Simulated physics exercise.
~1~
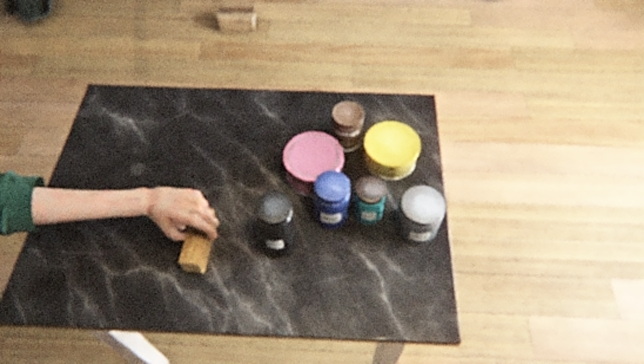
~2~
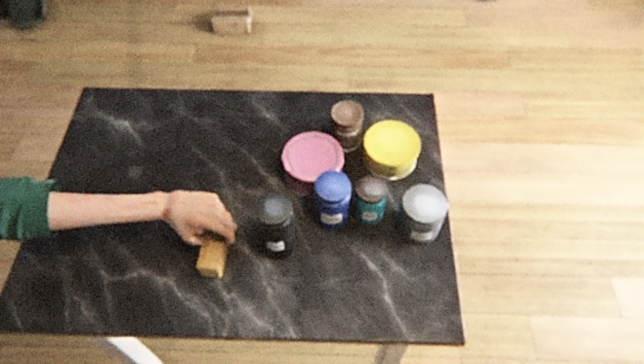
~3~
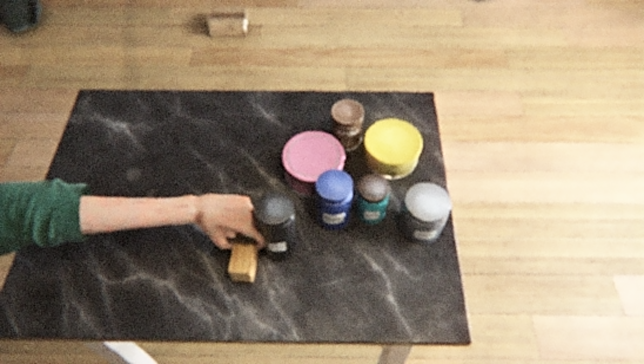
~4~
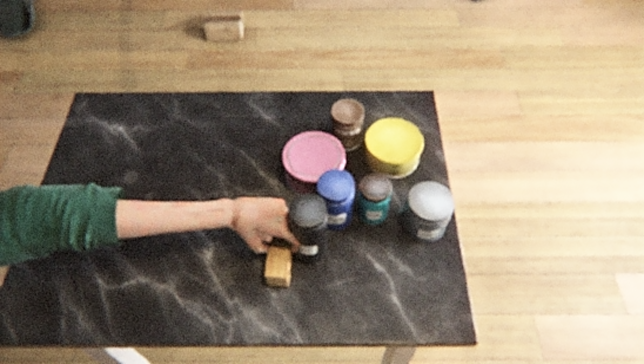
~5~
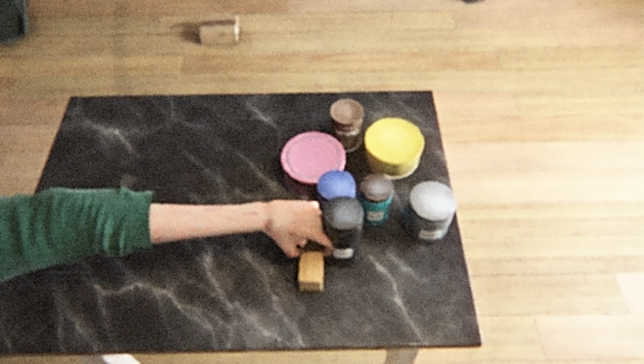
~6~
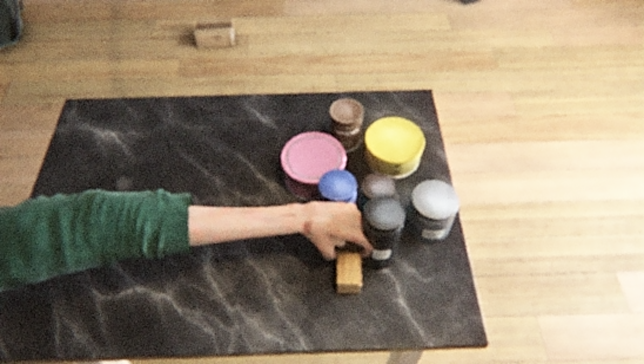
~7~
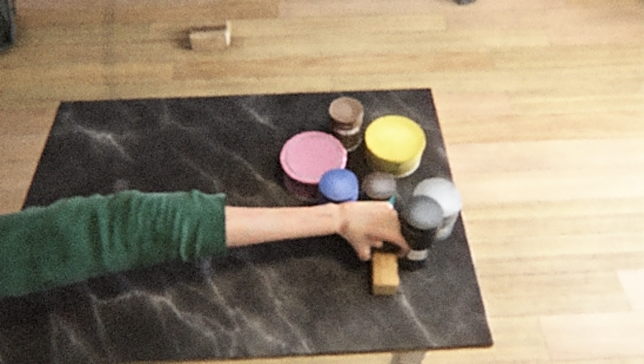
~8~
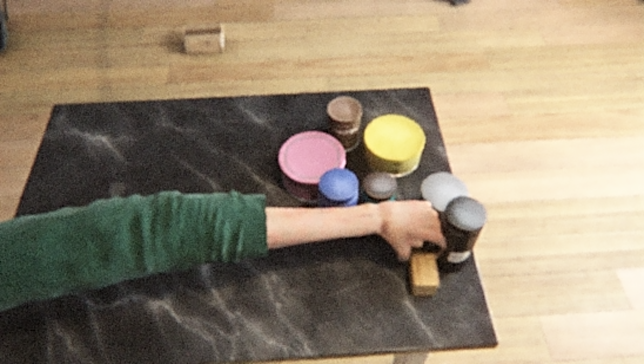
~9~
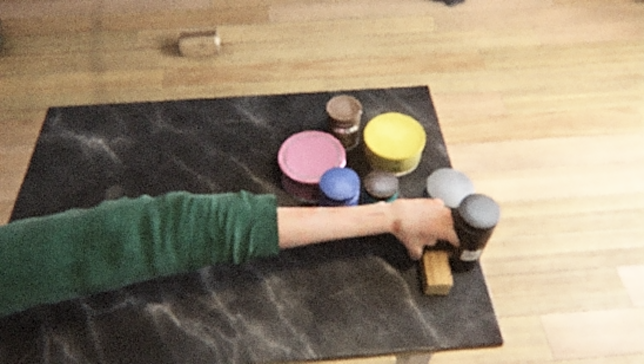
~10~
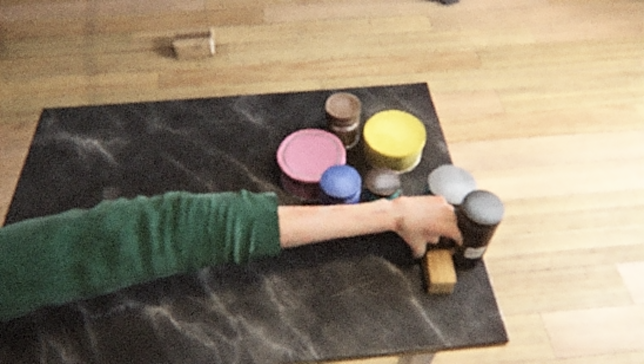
A black jar was pushed to the right across a dark marbled table by a hand holding a small wooden block, brushing past the grey jar and nudging it slightly, and it ended upright near the table's right edge, the other containers still clustered together.
